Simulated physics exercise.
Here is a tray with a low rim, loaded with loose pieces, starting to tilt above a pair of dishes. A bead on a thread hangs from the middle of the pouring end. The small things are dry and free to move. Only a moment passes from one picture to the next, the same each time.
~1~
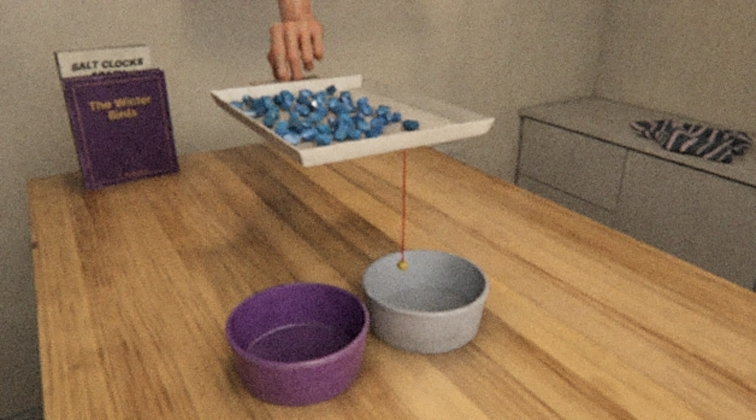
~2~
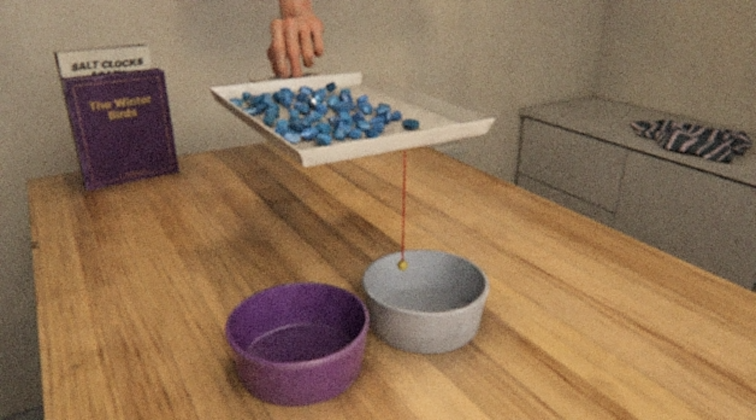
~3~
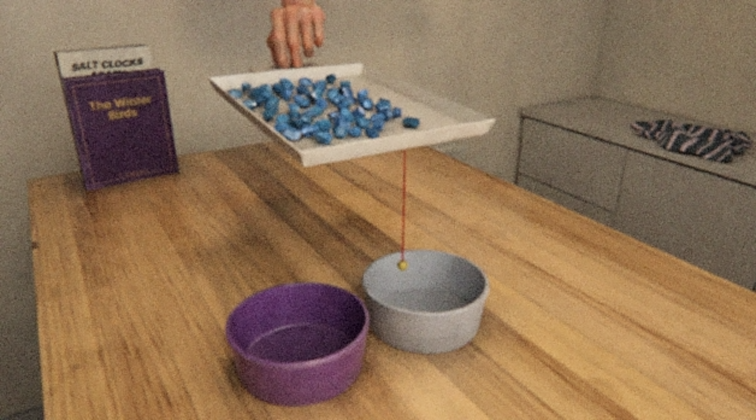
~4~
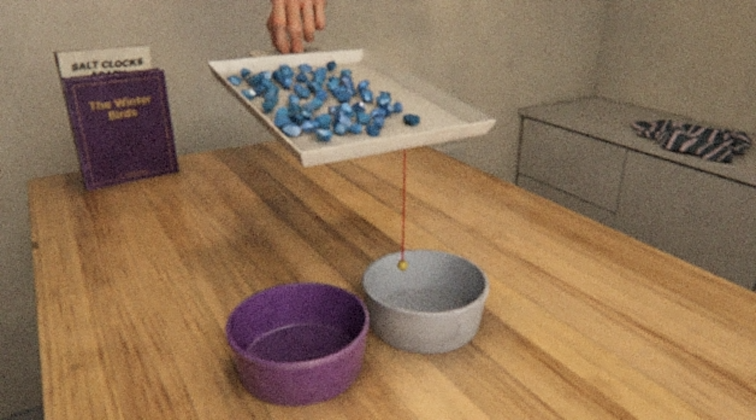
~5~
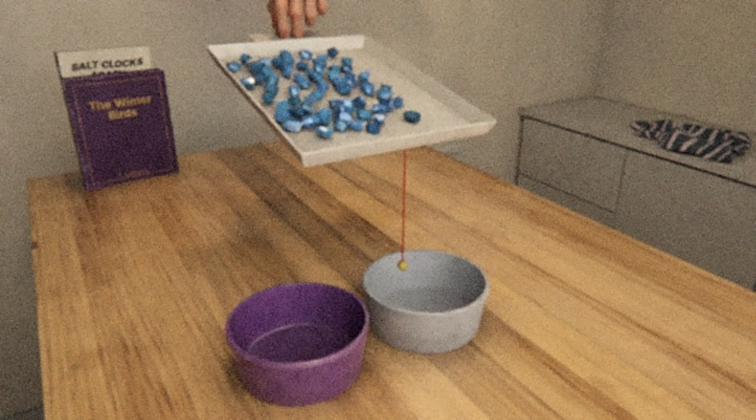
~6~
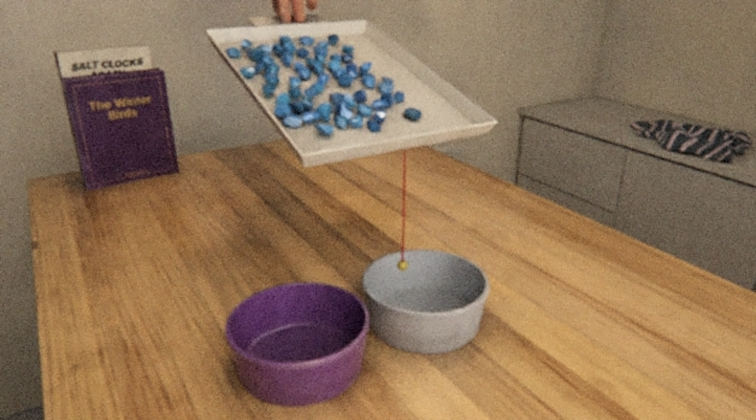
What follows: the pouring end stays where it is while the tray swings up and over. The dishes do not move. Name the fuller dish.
More goes to the right-hand dish.
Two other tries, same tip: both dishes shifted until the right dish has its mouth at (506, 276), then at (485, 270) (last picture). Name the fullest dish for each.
At the first place the left-hand dish, at the second the left one.
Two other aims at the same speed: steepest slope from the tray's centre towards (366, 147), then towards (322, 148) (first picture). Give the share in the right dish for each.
Roughly 20 per cent, and 0 per cent.
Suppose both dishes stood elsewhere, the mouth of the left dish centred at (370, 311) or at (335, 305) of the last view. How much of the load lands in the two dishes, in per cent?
First some 80, then 60 per cent.
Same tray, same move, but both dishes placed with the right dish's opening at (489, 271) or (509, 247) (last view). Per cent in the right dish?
Roughly 20 per cent, and 0 per cent.
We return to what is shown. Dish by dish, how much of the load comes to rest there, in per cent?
The left dish has 10 per cent, the right dish has 40.
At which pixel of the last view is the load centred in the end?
Around (417, 348).
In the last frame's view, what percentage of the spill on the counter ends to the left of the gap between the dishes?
About 10 per cent.
Soon after the last picture, tray tipped steeply; nearly all on the tray; a small part in the air.
A little later, tray tipped past a quarter turn; about a quarter on the tray; a small part in the left dish; about a quarter in the right dish; about a third outside both; about a quarter in the air.
Later still, tray tipped past a quarter turn; a small part in the left dish; about a third in the right dish; about half outside both.
At rest, tray tipped past a quarter turn; a small part in the left dish; about a third in the right dish; about half outside both.
